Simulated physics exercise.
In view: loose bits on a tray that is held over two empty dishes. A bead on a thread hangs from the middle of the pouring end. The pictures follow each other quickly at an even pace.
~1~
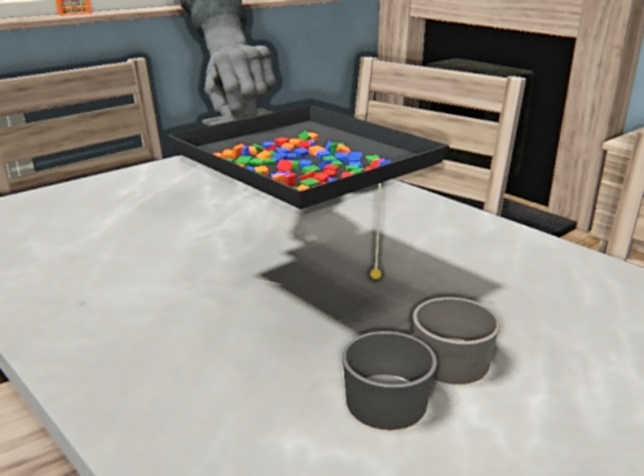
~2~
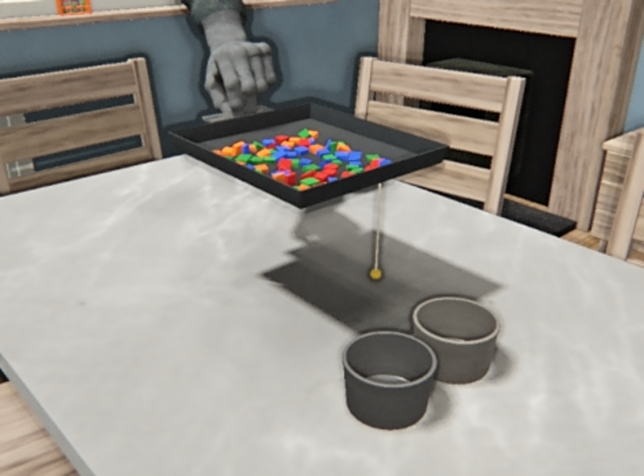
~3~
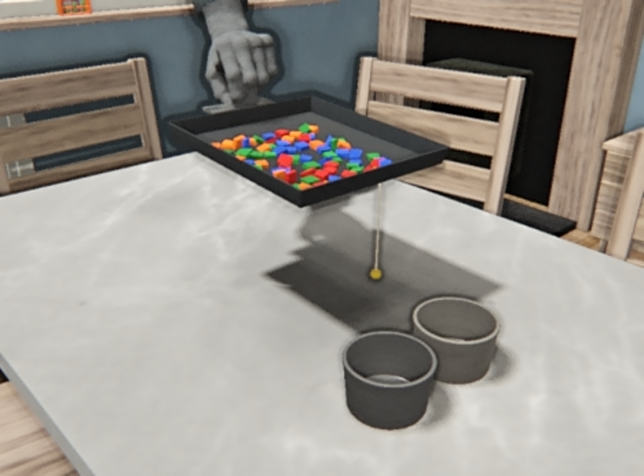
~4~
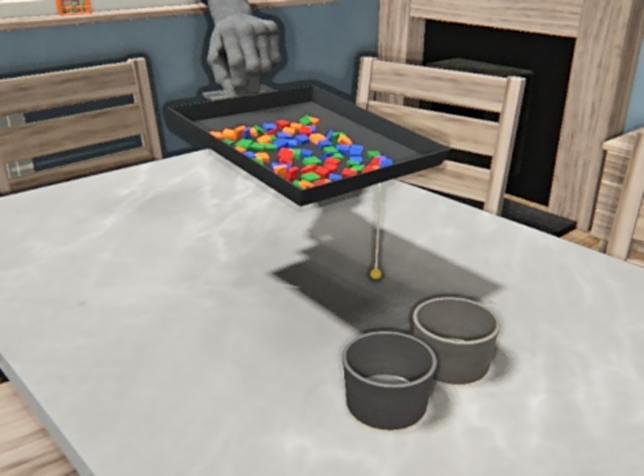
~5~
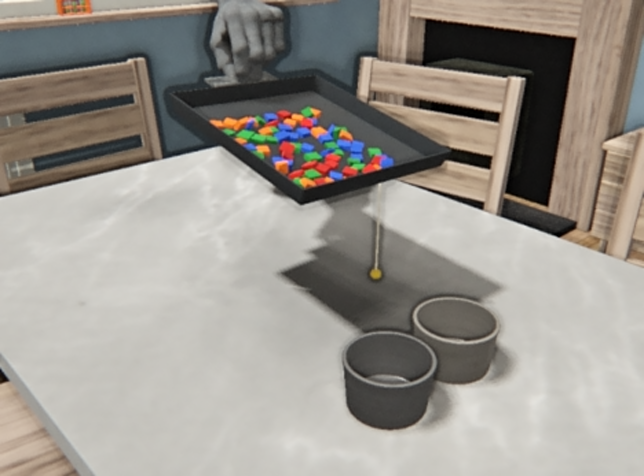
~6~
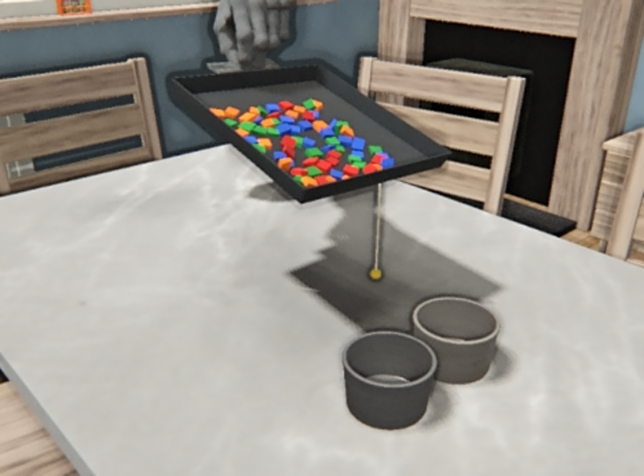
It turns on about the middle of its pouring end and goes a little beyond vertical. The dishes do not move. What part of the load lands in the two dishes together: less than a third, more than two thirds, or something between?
Together they catch less than a third.
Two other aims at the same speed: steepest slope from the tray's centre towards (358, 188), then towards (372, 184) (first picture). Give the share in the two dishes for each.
Near 10 % and 10 %.
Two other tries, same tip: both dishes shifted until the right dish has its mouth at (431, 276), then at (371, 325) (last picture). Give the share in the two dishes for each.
The first gives 50 %, the second 20 %.
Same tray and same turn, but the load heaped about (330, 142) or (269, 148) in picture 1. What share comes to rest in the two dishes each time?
In turn 0 and 20 in a hundred.
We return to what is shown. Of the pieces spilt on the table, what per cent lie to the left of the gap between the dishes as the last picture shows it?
Some 60 per cent.
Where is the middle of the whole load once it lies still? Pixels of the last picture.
Roughly at (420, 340).
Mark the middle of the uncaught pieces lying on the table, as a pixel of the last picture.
Close to (426, 331).
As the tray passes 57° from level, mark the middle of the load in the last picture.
At about (367, 151).
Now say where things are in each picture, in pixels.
Corners of the pouring end (300, 189) and (443, 145), level; middle of the load (306, 164), mosaic tiles; left dish (422, 397); right dish (488, 354); bead on its thread (376, 274), in the first frame.
Corners of the pouring end (301, 188) and (443, 145), level; middle of the load (306, 163), in the second frame.
Corners of the pouring end (301, 188) and (444, 146), tipped barely, lowest at the right corner; middle of the load (306, 159), in the third frame.
Corners of the pouring end (303, 187) and (445, 148), tipped a little, lowest at the right corner; middle of the load (307, 154), in the fourth frame.
Corners of the pouring end (304, 186) and (446, 149), tipped a little, lowest at the right corner; middle of the load (308, 149), in the fifth frame.
Corners of the pouring end (306, 185) and (447, 151), tipped clearly, lowest at the right corner; middle of the load (309, 143), about a tenth on the move; left dish (422, 397); right dish (488, 354), in the sixth frame.
Just after the last frame, tray tipped steeply; every one on the tray.
A moment on, tray tipped right over; almost all on the tray; just a few in the right dish; just a few outside both; about a tenth in the air.
Further on, tray tipped past a quarter turn; about a tenth in the left dish; about a tenth in the right dish; the larger part outside both.
When it is over, tray tipped past a quarter turn; about a tenth in the left dish; about a tenth in the right dish; the larger part outside both.
